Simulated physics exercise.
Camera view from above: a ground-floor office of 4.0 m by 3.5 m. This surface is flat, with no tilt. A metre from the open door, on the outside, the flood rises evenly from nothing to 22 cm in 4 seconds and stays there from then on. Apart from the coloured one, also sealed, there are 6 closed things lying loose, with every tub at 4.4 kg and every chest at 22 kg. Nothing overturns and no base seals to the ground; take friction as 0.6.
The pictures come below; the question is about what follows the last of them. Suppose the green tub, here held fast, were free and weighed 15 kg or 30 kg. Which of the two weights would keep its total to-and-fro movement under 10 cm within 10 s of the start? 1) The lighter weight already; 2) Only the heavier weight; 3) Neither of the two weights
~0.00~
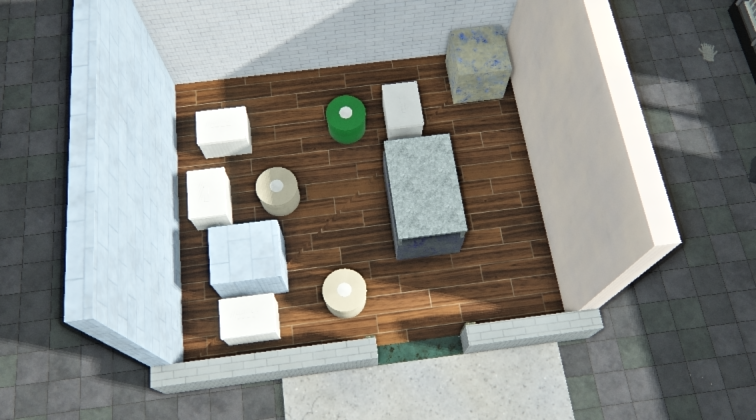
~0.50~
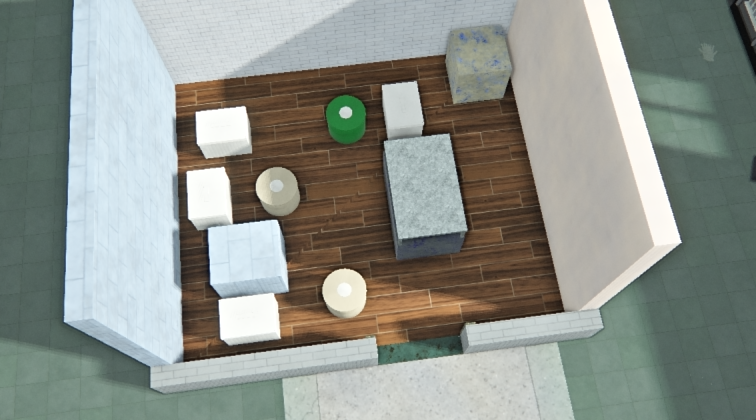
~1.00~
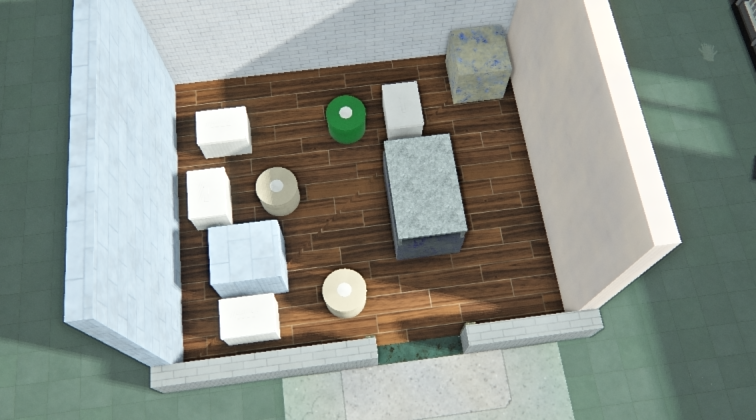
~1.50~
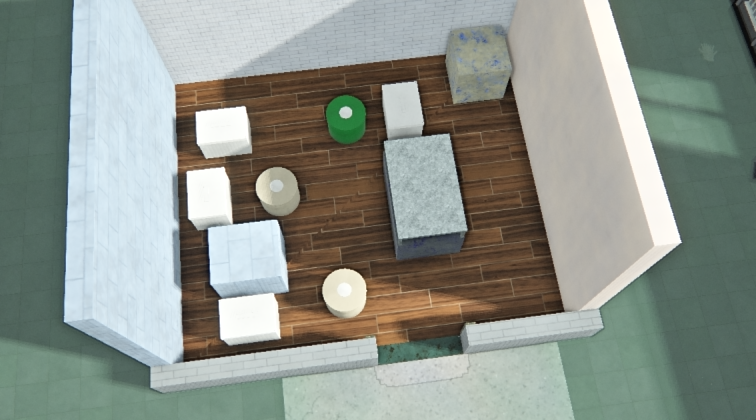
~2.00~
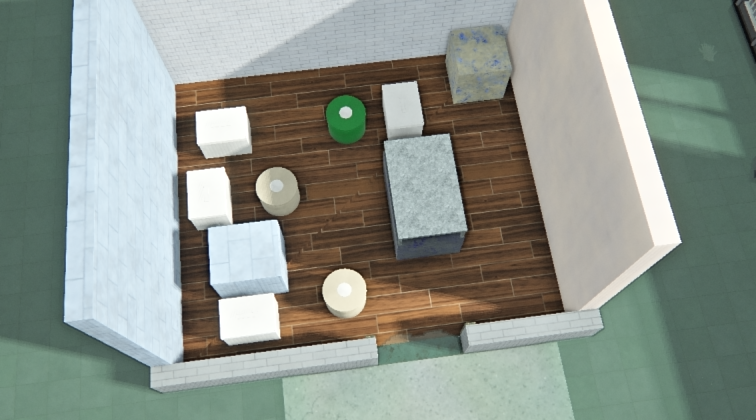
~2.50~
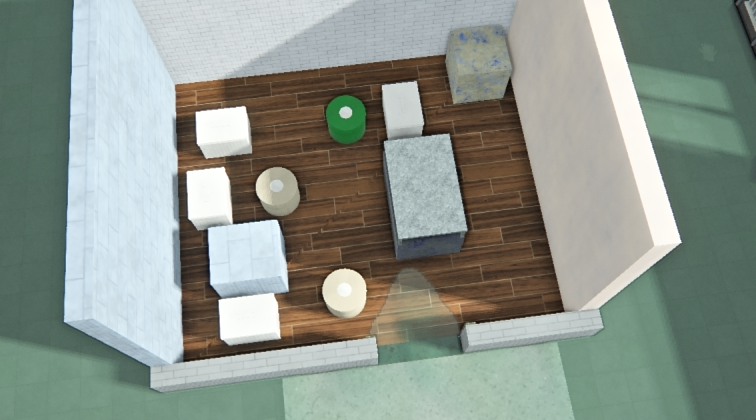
Answer: 1.
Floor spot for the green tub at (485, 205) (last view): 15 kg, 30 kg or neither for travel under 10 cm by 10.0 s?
Either load holds.
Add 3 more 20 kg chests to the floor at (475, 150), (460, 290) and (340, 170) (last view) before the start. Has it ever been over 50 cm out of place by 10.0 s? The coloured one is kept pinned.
Answer by position: Inside the range; outside the range; inside the range.
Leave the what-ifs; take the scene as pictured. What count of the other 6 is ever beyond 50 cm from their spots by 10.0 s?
The tally stands at 2.
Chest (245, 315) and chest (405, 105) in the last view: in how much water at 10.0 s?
Around 6 cm and 8 cm.
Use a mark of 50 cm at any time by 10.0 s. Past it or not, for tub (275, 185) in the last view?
That one is beyond half a metre, as it turns out.
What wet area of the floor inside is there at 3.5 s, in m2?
2.0 m2.
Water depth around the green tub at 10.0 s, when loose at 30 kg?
Depth: Approx. 7 cm.
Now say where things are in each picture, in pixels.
The first picture shows the green tub at (346, 113) rests on the ground; water covers 0.0 m2; 0 of 7 have shifted.
The second picture shows the green tub at (346, 113) rests on the ground; 0.0 m2 under water; 0 of 7 have shifted.
The third picture shows the green tub at (346, 113) rests on the ground; 0.0 m2 under water; 0 of 7 have shifted.
The fourth picture shows the green tub at (346, 113) rests on the ground; 0.0 m2 under water; 0 of 7 have shifted.
The fifth picture shows the green tub at (346, 113) rests on the ground; water covers 0.0 m2; 0 of 7 have shifted.
The sixth picture shows the green tub at (346, 113) rests on the ground; water covers 0.5 m2; 0 of 7 have shifted.
After 3.5 s the green tub would be 0 cm from its start with 15 kg and 0 cm from its start with 30 kg; 0 cm of water round it then.
After 4.5 s the green tub would be 0 cm from its start with 15 kg and 0 cm from its start with 30 kg; 2 cm of water round it then.
After 7.0 s the green tub would be 0 cm from its start with 15 kg and 0 cm from its start with 30 kg; 3 cm of water round it then.
After 10.0 s the green tub would be 0 cm from its start with 15 kg and 0 cm from its start with 30 kg; 7 cm of water round it then.
